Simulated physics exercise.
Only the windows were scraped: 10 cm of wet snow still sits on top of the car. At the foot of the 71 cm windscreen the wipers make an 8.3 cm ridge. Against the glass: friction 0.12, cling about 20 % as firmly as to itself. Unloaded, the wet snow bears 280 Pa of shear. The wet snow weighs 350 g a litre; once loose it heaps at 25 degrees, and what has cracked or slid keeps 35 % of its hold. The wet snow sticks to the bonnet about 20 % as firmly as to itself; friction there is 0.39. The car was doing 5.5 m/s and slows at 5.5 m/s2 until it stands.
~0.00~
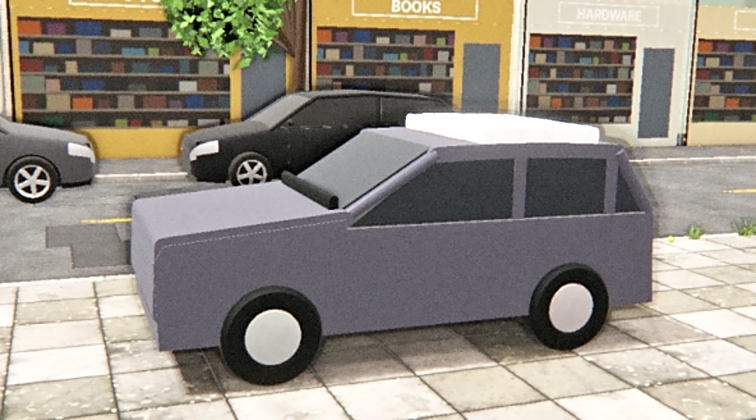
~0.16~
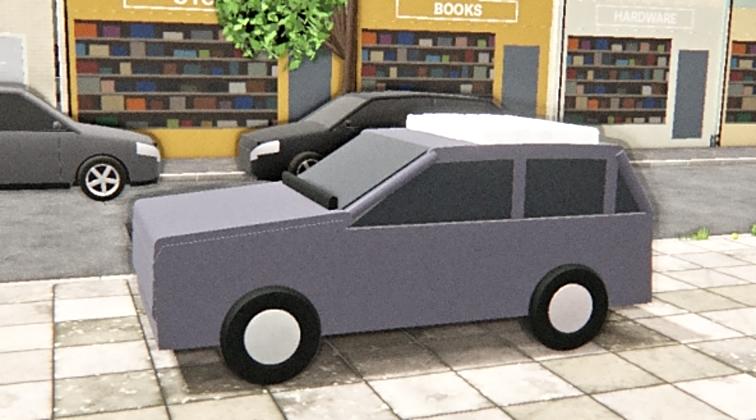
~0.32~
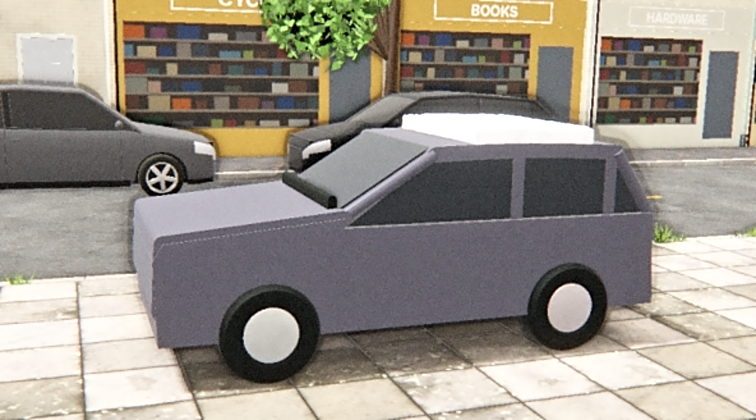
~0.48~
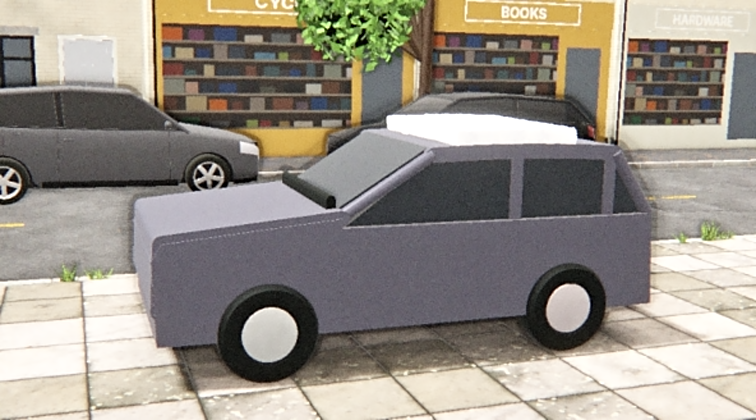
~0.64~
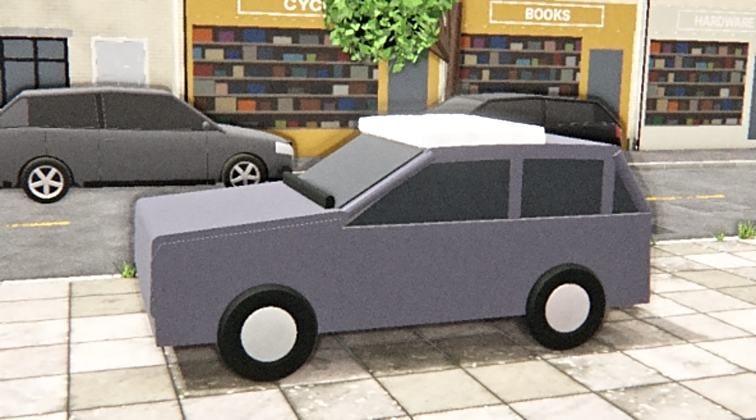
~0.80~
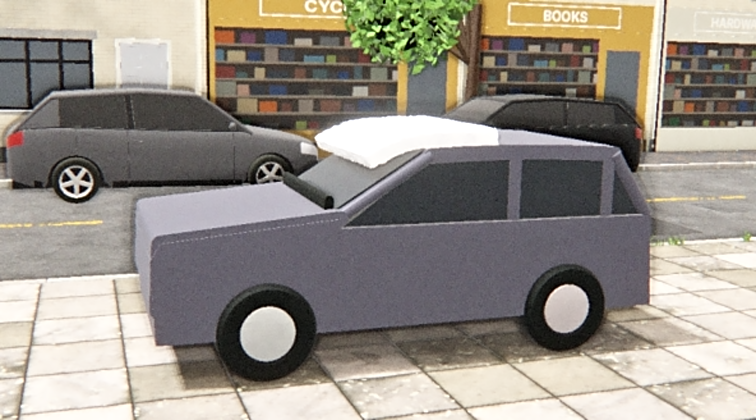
The clip opens on a grey-purple car with a white slab of snow on its roof, facing left as parked cars and shopfronts drift rightward behind it. The snow creeps forward along the roof, then slides faster and bends over the top of the windscreen, baring the rear of the roof.
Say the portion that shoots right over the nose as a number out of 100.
It comes to some 89 %.
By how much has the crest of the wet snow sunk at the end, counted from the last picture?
About 40 cm.
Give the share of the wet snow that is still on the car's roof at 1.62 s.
Some 0 per cent.
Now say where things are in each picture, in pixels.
The first picture shows foremost bit of the wet snow at (483, 132).
The second picture shows foremost bit of the wet snow at (482, 133).
The third picture shows foremost bit of the wet snow at (476, 133), its middle shifted 3.7 cm.
The fourth picture shows foremost bit of the wet snow at (456, 134), its middle shifted 16 cm.
The fifth picture shows foremost bit of the wet snow at (421, 137), its middle shifted 40 cm, 6 % of it past the top of the windscreen, in one piece.
The sixth picture shows foremost bit of the wet snow at (368, 155), its middle shifted 74 cm, 45 % of it past the top of the windscreen, cracking.
After 1.17 s, none of the snow is on the roof, 2 % on the glass, 98 % on the bonnet and none has gone off the nose.
After 1.62 s, none of the snow is on the roof, 2 % on the glass, 28 % on the bonnet and 70 % has gone off the nose.
After 2.06 s, none of the snow is on the roof, 2 % on the glass, 9 % on the bonnet and 88 % has gone off the nose.
After 2.50 s, none of the snow is on the roof, 2 % on the glass, 9 % on the bonnet and 89 % has gone off the nose.
After 2.60 s, none of the snow is on the roof, 2 % on the glass, 9 % on the bonnet and 89 % has gone off the nose.
